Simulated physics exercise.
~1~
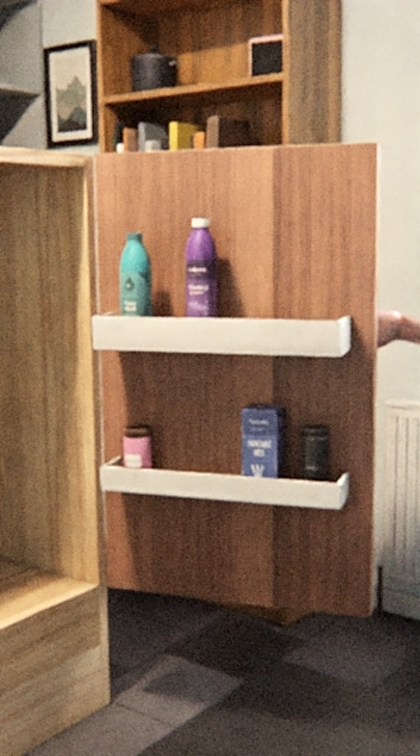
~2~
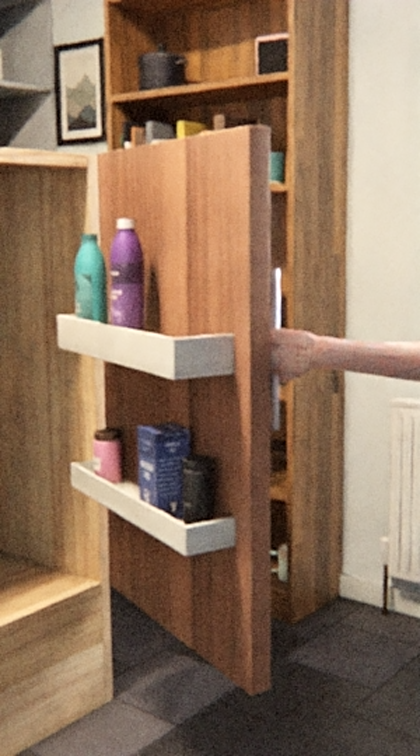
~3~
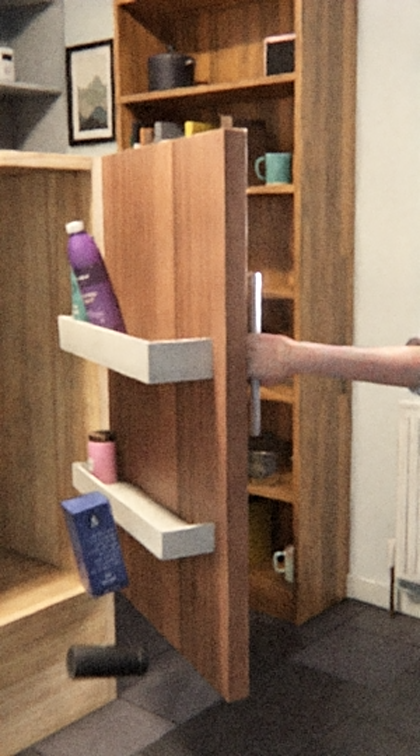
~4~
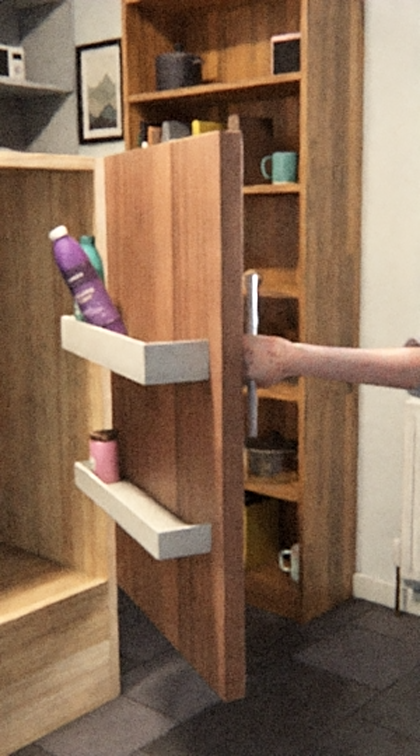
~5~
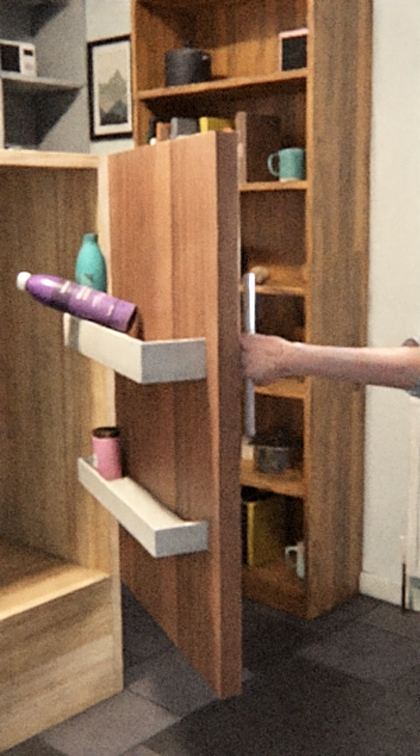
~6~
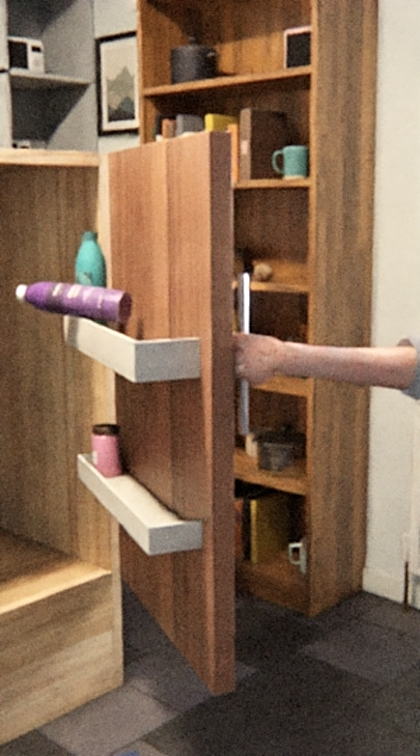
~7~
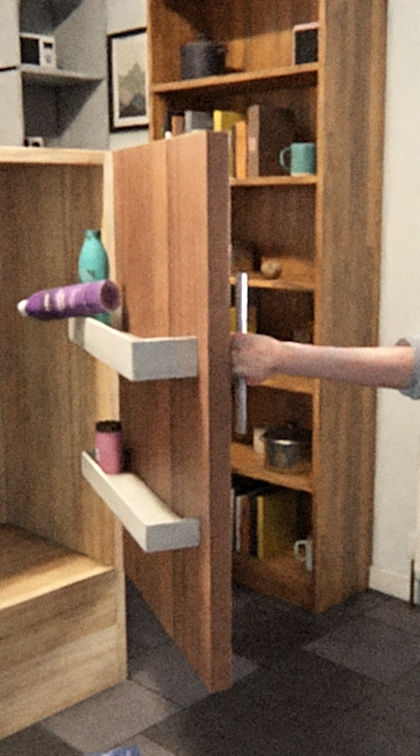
The clip opens on a wooden larder door standing wide open, its two pale racks holding a turquoise and a purple bottle above, and a pink jar, a blue carton and a black jar below. A hand at the door's edge swings it partway towards the cabinet, then holds it there, still well open. The blue carton and black jar tumble out of the lower rack and drop, while the purple bottle leans left. It tips over onto its side, jutting out past the upper rack. At the end the turquoise bottle and pink jar still stand, and a bit of blue shows on the floor.
